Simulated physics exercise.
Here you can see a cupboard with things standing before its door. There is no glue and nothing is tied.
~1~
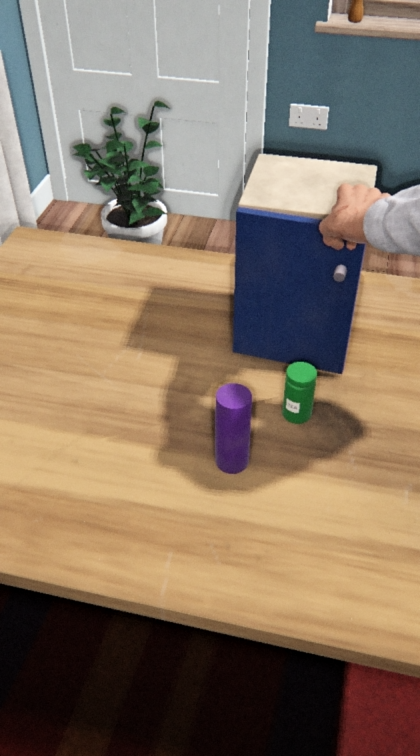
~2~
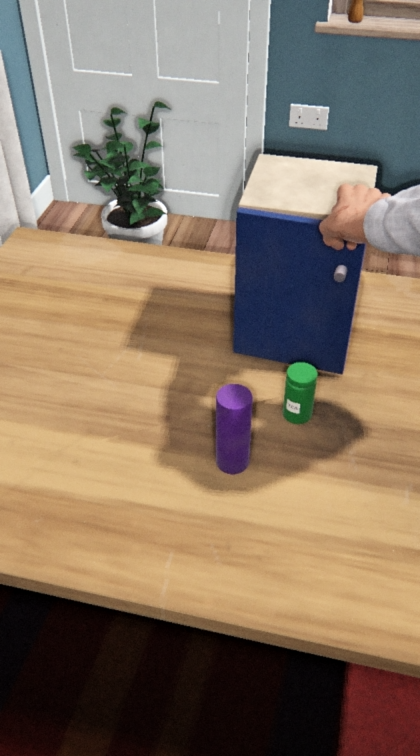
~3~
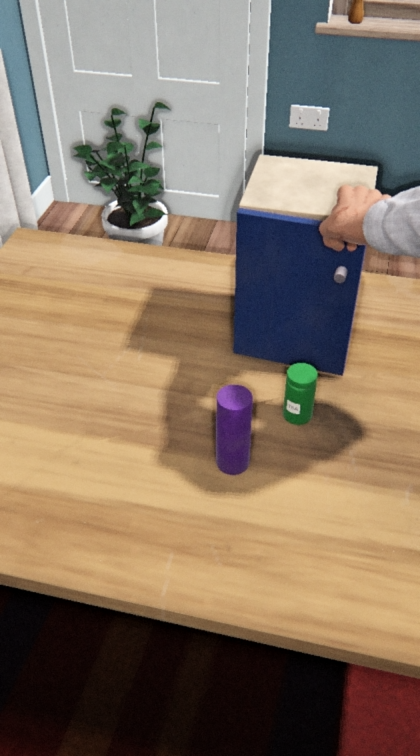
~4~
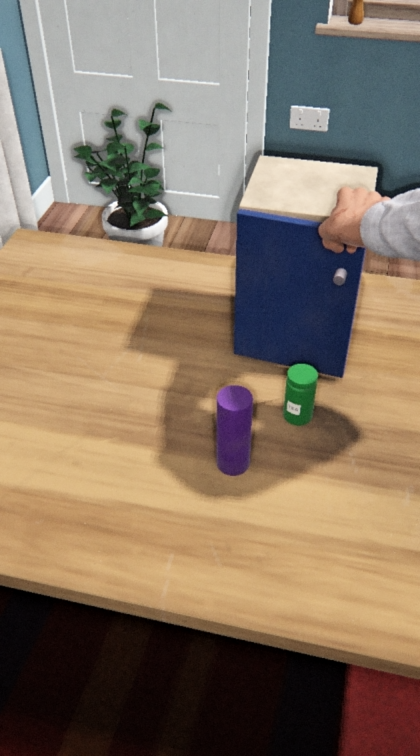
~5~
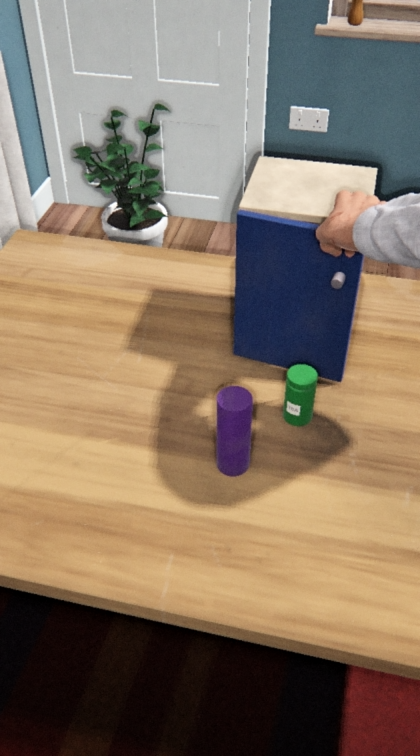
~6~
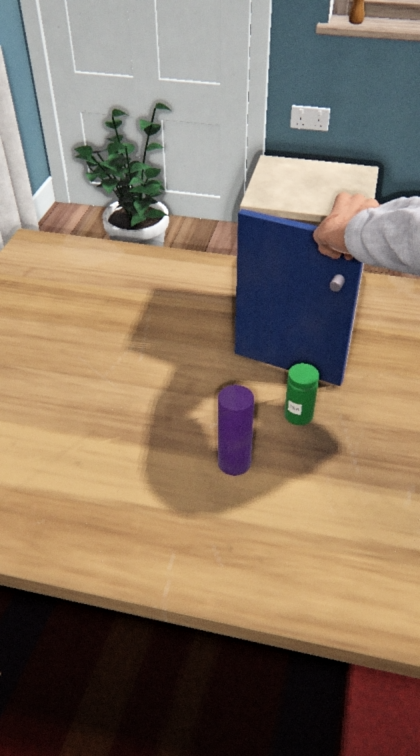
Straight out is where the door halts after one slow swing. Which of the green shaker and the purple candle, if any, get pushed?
The green shaker is going to get moved; the purple candle is going to stay put.
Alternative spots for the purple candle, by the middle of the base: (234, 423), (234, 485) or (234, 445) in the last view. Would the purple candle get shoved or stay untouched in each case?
Taking the tries in turn, it gets hit and moved; is never reached; gets hit and moved.
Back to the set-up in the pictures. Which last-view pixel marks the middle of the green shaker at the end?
It ends up close to (193, 417).
Then, 0.78 s past the last view, door 47° open; green shaker travelled about its own width near (279, 408); purple candle at rest near (235, 432).
Then, 1.22 s past the last view, door 67° open; green shaker travelled well along near (242, 418); purple candle at rest near (235, 432).
Then, 1.52 s past the last view, door 81° open; green shaker travelled well along near (213, 419); purple candle at rest near (235, 432).
Finally, the green shaker gets shoved, near (193, 417); the purple candle stays untouched, near (235, 432).
